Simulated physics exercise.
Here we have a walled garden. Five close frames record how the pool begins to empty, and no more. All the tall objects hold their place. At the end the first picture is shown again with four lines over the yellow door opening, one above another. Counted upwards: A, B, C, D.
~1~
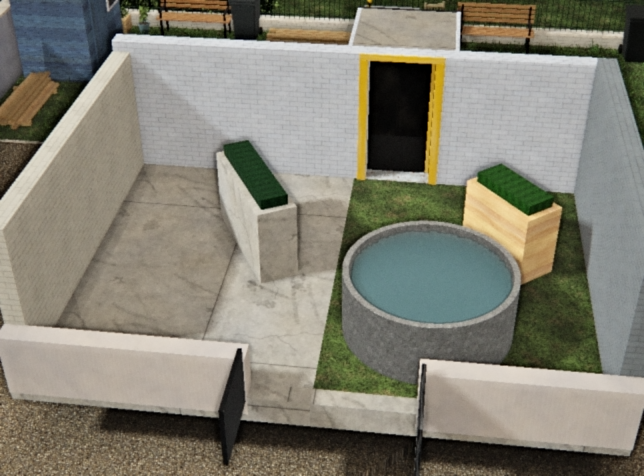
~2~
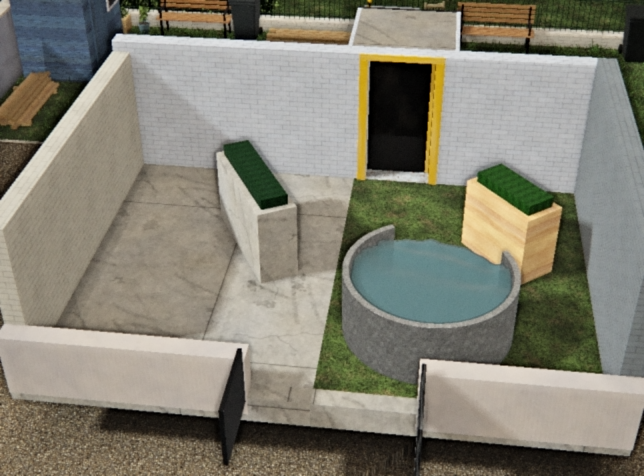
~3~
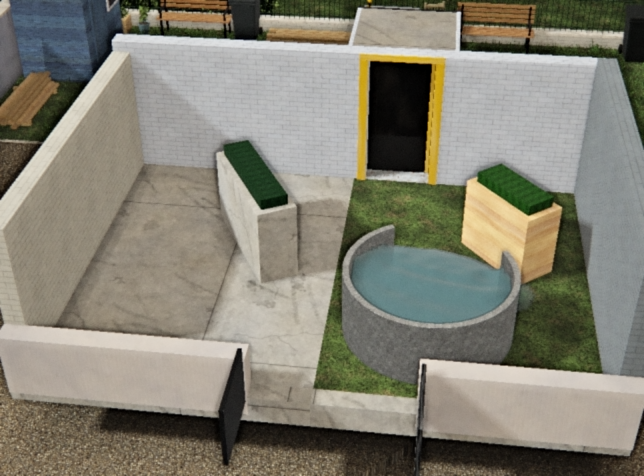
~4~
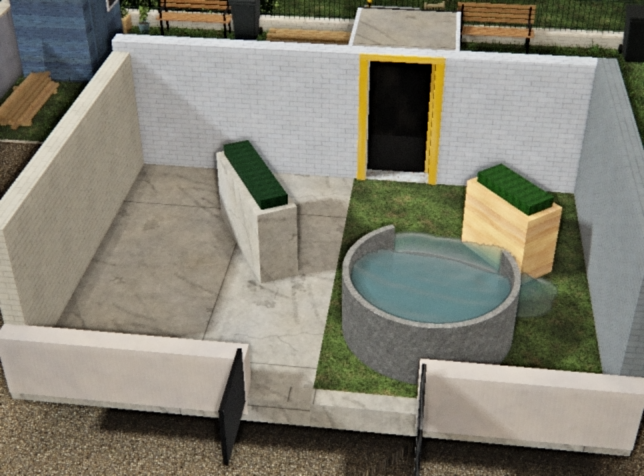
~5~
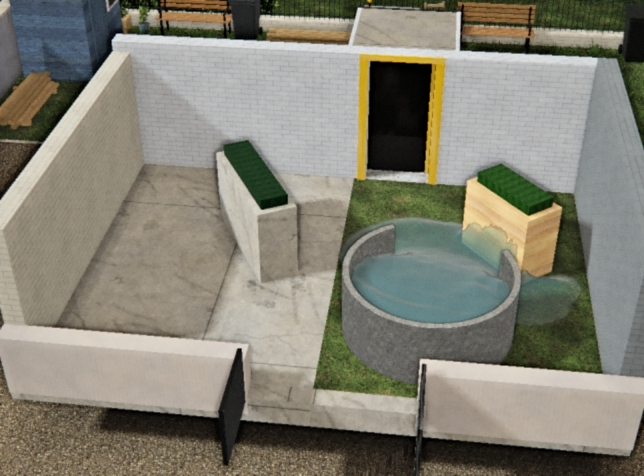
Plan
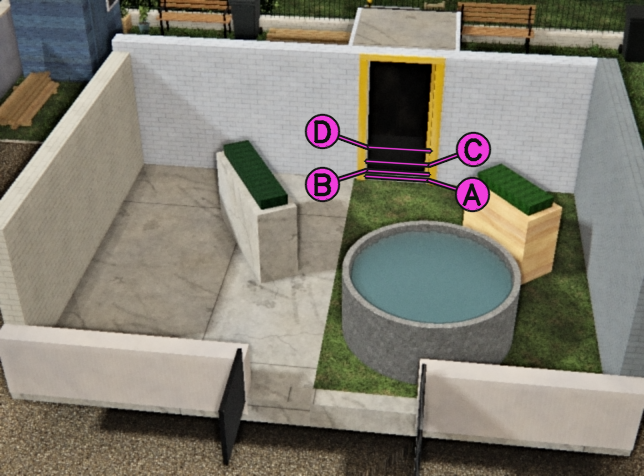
In a walled garden, the round pool's back wall opens and water spreads onto the grass.
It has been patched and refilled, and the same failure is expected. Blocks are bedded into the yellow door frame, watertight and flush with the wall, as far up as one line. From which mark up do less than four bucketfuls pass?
I would pick height C.
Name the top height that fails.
That would be B.
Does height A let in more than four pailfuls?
Yes, that goes wrong.
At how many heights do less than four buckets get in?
Two of the four.
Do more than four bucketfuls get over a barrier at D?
No, that is safe.
In magenta, A at (397, 178); B at (397, 172); C at (397, 163); D at (398, 149); from the bottom up A, B, C, D.
If A is chosen, dozens of bucketfuls pour in.
If B is chosen, about 10 bucketfuls get in.
If C is chosen, a splash gets over, under a bucket.
If D is chosen, nothing gets over.
